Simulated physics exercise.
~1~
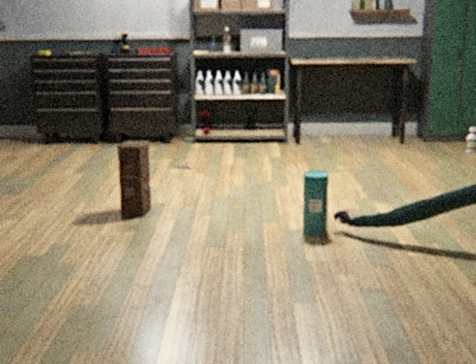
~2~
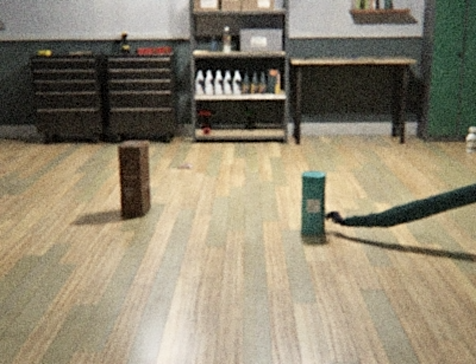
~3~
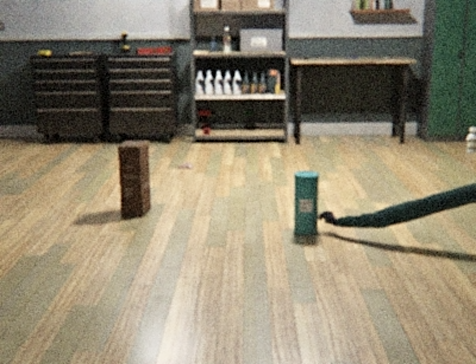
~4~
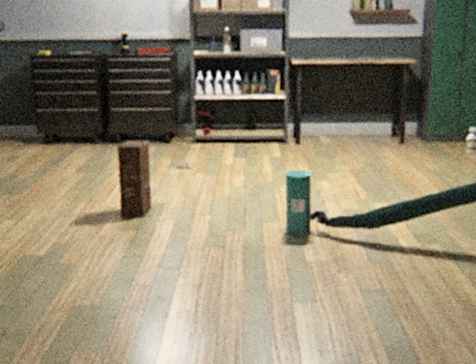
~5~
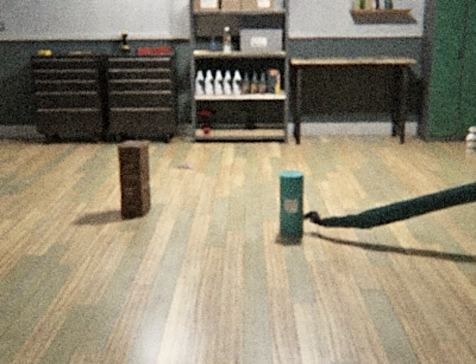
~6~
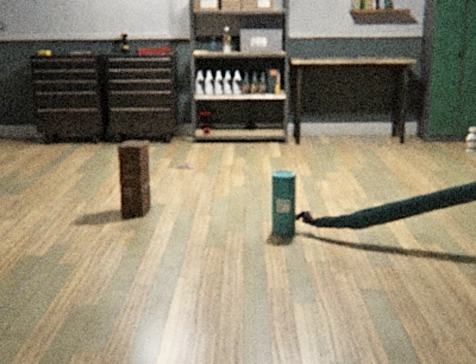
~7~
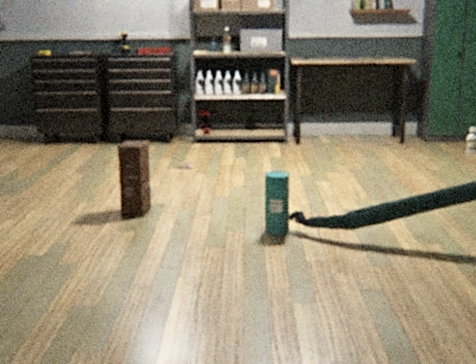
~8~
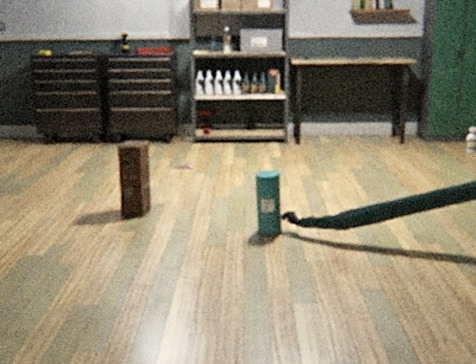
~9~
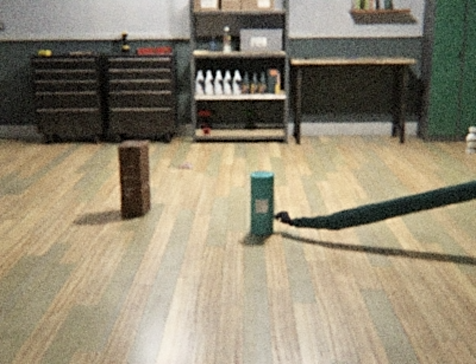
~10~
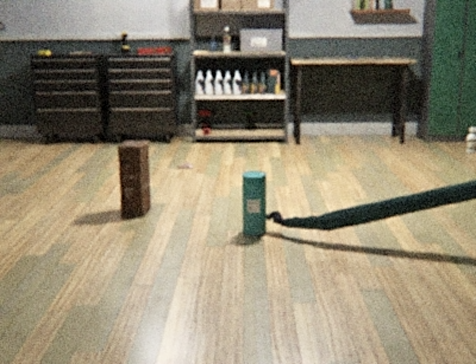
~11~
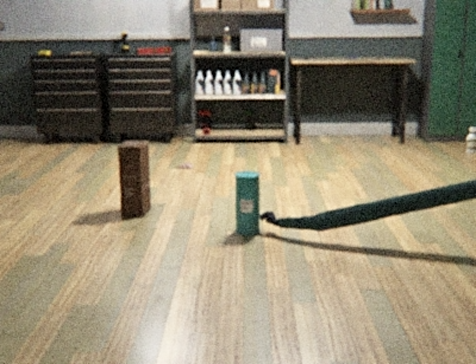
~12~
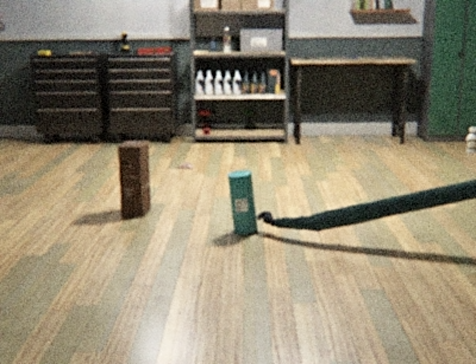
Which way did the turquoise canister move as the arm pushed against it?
The turquoise canister moved to the left, toward the brown box.
